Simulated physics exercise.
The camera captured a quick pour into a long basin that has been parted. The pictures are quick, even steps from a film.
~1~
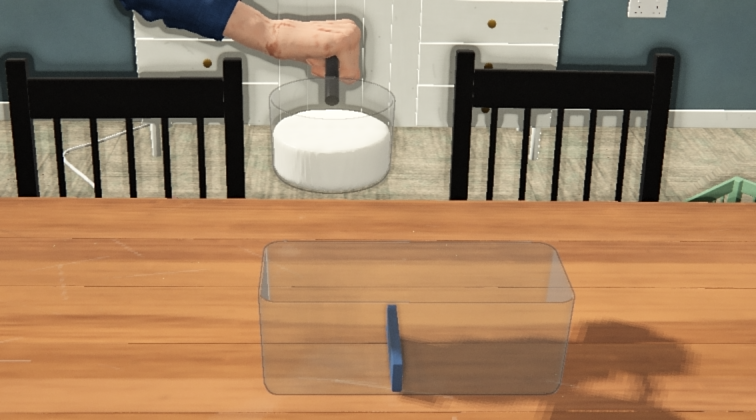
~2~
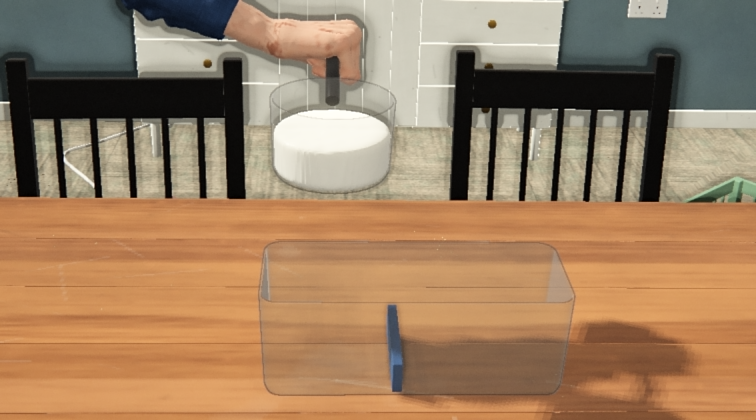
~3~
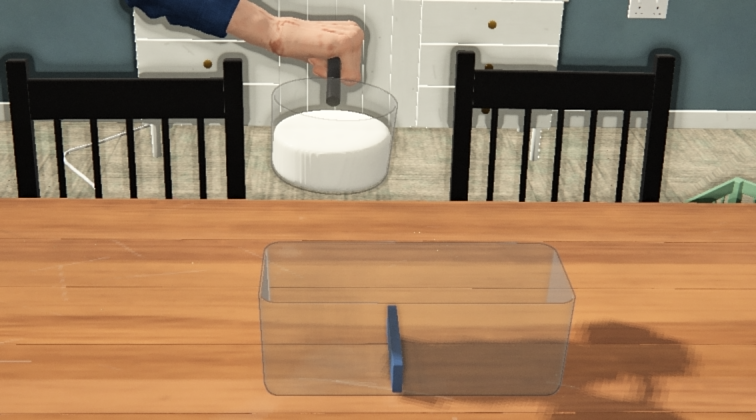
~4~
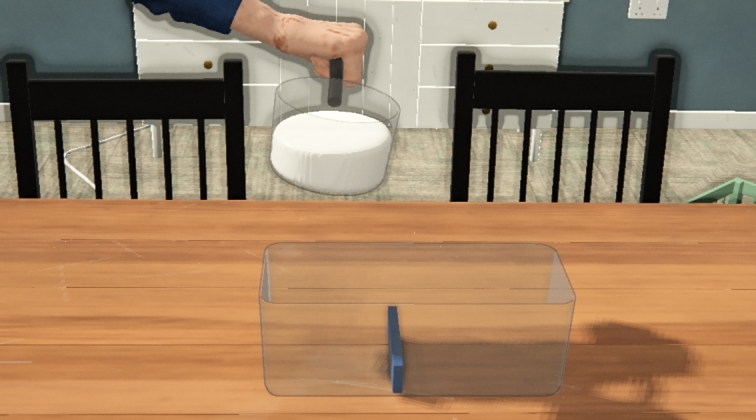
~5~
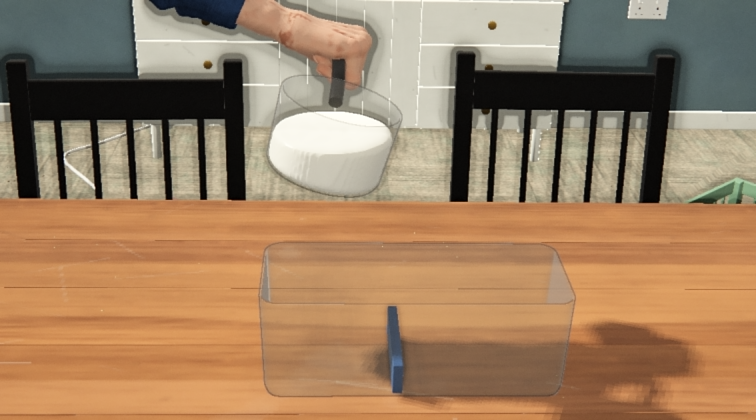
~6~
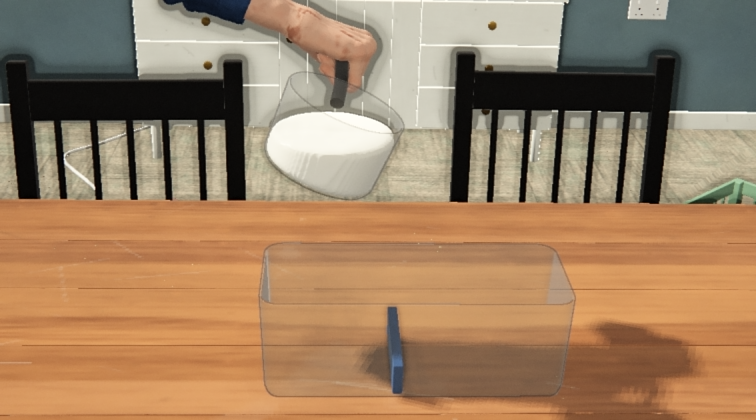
A hand tilting a clear container of white milk gradually to the right above a long transparent basin with a blue divider.
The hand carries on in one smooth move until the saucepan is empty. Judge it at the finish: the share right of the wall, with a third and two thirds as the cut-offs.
At the finish, the right of the wall has over two thirds.
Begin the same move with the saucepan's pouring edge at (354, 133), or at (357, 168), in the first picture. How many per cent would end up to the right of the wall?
Try one: 50 %; try two: 40 %.
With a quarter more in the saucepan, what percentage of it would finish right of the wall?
It comes to near 90 per cent.
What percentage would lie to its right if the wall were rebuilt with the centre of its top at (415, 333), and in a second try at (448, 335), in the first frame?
First try close to 75 percent, second try close to 30 percent.
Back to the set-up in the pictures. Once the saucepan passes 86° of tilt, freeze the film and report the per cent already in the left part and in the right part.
The left part holds 0 percent and the right part 5 percent.
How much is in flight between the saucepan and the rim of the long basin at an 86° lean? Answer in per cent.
About 40 %.
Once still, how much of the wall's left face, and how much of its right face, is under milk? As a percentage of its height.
Left about 0, right about 60.
A moment on, the saucepan is tipped on its side and 55 per cent is still to pour, 0 is left of the wall and 6 right of it.
Next, the saucepan is tipped right over and 7 per cent is still to pour, 4 is left of the wall and 74 right of it.
Then the saucepan is tipped right over and 0 per cent is still to pour, 7 is left of the wall and 92 right of it.
Later the saucepan is tipped right over and 0 per cent is still to pour, 7 is left of the wall and 92 right of it.
At rest 7 per cent lies left of the wall, 92 right of it and 1 outside.
